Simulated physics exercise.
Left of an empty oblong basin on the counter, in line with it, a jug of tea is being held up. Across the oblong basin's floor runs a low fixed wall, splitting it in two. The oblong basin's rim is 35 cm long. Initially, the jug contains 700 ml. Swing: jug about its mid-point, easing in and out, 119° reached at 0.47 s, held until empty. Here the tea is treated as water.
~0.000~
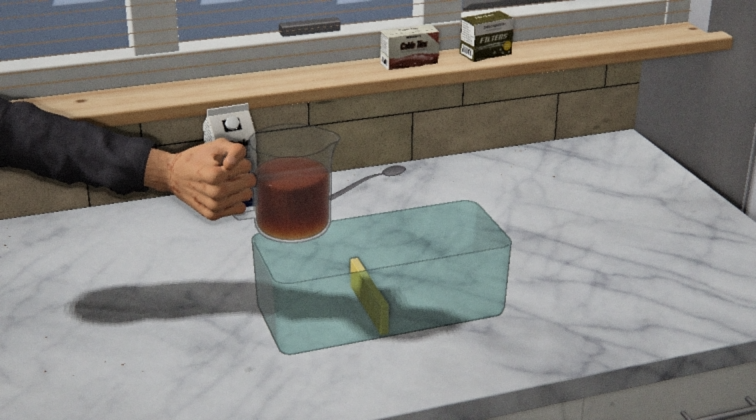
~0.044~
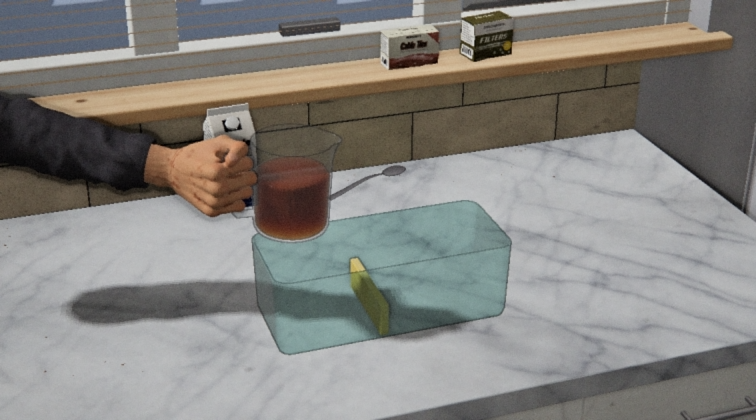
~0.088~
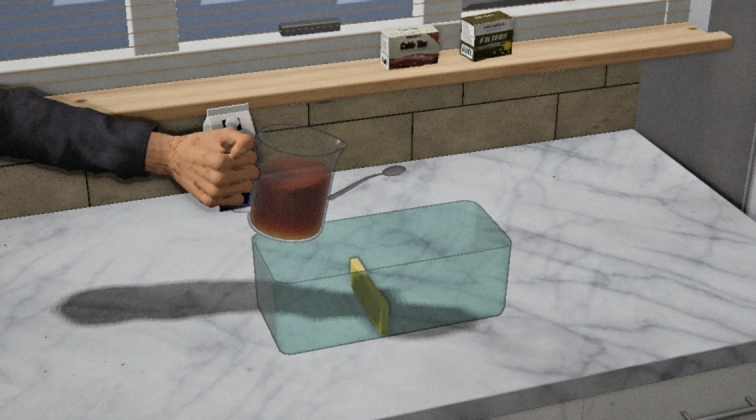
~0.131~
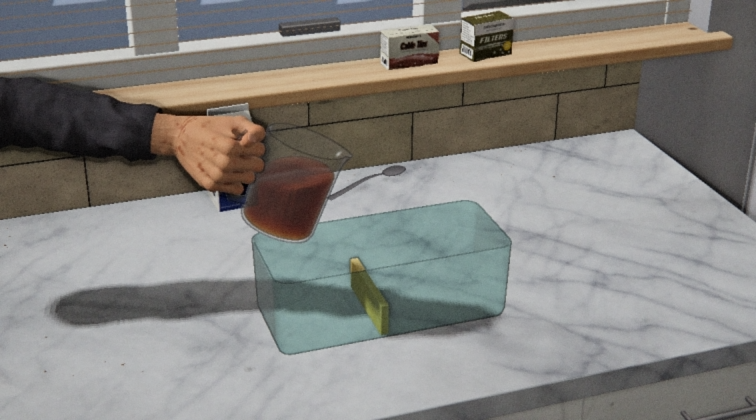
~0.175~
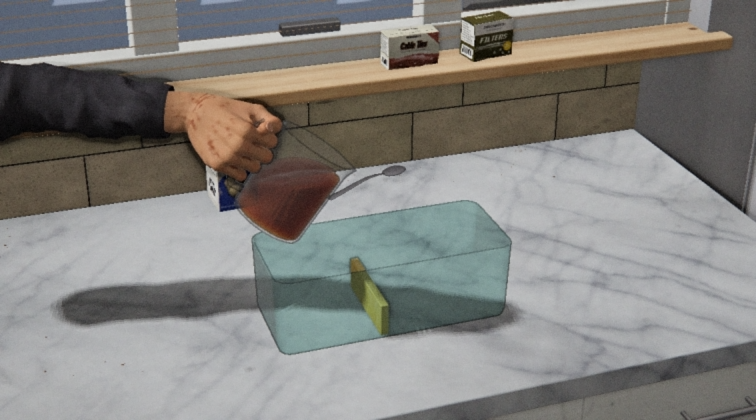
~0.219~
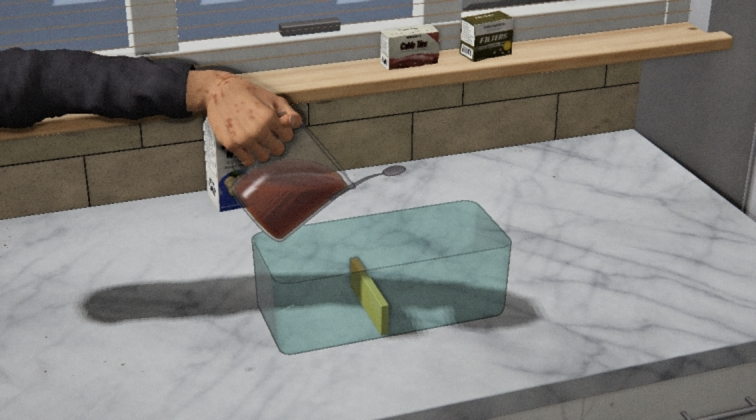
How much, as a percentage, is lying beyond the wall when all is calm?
Around 27 per cent lies beyond the wall.
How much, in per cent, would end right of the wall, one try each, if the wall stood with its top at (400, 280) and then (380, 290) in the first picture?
Around 10 and 25 percent, in that order.
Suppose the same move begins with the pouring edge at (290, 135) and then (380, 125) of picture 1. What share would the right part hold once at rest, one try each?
5 and 90 %.
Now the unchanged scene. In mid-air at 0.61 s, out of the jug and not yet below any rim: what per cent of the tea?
Around 5 percent of the liquid.
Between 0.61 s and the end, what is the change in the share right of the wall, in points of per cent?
It goes higher by about 3 %.
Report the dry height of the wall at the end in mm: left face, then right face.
Near 26 mm for the left and near 44 mm for the right.
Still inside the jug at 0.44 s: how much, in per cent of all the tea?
Roughly 46 %.
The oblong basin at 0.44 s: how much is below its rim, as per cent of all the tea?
Roughly 36 per cent.
After 0.44 s the tilt is 118° and 46 per cent is still to pour, 23 is left of the wall and 13 right of it.
After 0.61 s the tilt is 119° and 6 per cent is still to pour, 64 is left of the wall and 24 right of it.
After 0.78 s the tilt is 119° and 0 per cent is still to pour, 71 is left of the wall and 26 right of it.
After 0.97 s the tilt is 119° and 0 per cent is still to pour, 71 is left of the wall and 27 right of it.
In the end 71 per cent lies left of the wall, 27 right of it and 2 outside.
